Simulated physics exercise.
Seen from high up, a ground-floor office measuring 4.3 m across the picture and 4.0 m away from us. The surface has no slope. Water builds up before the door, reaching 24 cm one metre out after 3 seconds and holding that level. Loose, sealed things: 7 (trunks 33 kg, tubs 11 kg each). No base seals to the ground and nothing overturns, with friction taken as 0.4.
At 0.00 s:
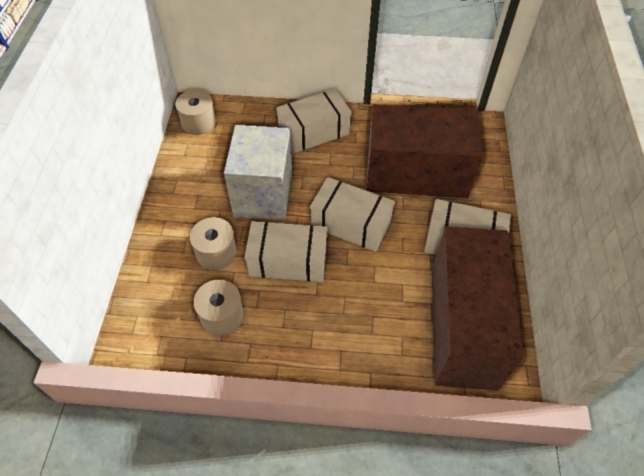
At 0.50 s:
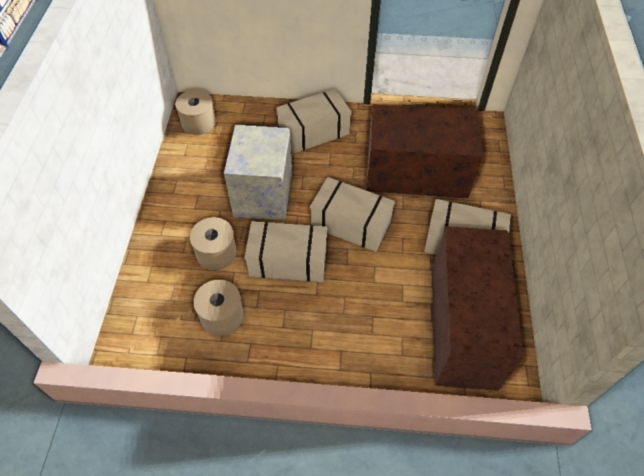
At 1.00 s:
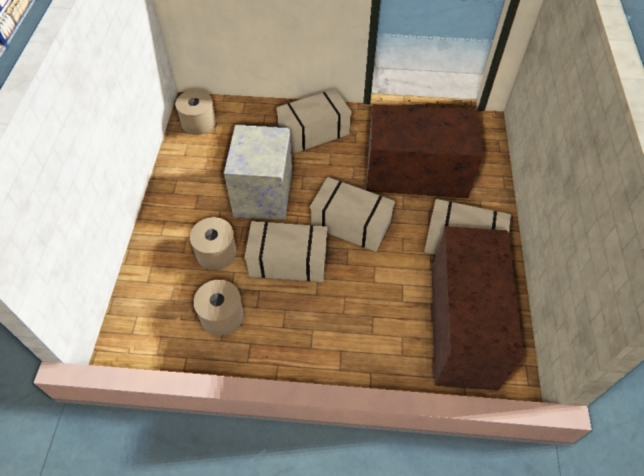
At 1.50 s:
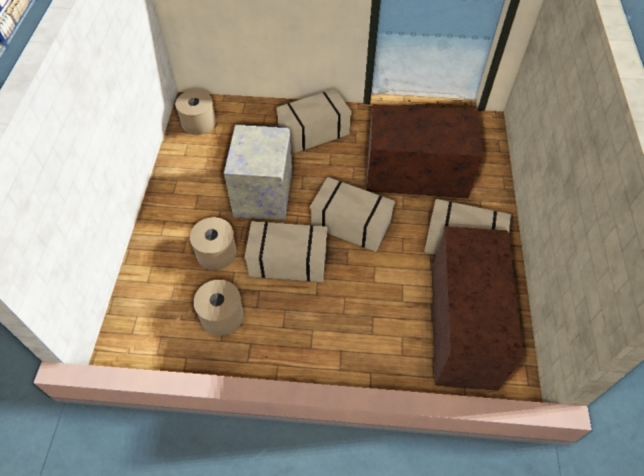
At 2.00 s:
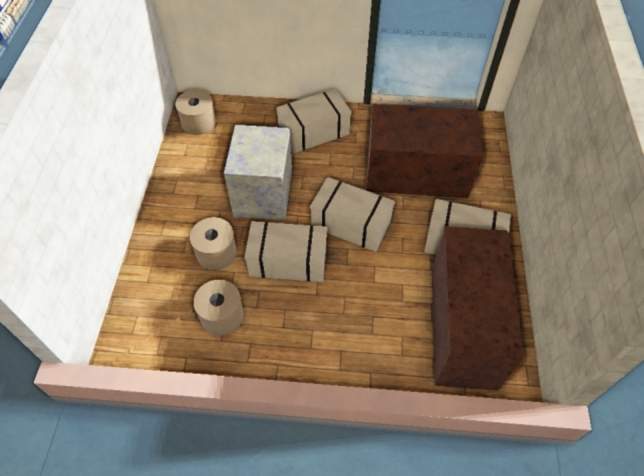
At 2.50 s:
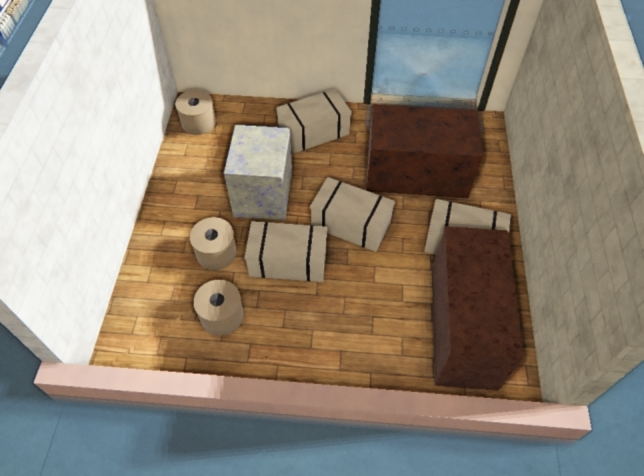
Water turns the grey ground outside the room blue, then deepens in colour and gathers beyond the doorway at the back. A pale, rippled patch there gradually gives way to blue behind the opening. Inside, the strapped bundles, round rolls, speckled block and dark red boxes stay still on the wooden floor.
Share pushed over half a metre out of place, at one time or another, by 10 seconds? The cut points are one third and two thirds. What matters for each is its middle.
It falls under one third.
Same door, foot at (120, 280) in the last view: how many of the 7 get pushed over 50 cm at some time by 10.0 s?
That gives 4 of them.
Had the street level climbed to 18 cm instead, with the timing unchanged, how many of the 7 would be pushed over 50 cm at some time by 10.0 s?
Then the count would be 1.
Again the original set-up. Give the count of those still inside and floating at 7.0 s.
I'd say 2 of them.
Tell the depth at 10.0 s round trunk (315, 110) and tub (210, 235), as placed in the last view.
Close to 13 and 8 centimetres.
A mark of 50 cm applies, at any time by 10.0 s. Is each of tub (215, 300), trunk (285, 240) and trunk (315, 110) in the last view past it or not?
In turn: Under, under, over.
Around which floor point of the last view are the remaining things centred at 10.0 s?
Somewhere near (271, 230).
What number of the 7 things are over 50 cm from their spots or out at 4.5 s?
I make it 0.
After 3.5 s 0 of 7 are over 50 cm from their spots; 0 afloat.
After 4.5 s 0 of 7 are over 50 cm from their spots; 0 afloat.
After 7.0 s 1 of 7 are over 50 cm from their spots; 2 afloat.
After 10.0 s 2 of 7 are over 50 cm from their spots, and 2 have been at some point; 4 afloat.
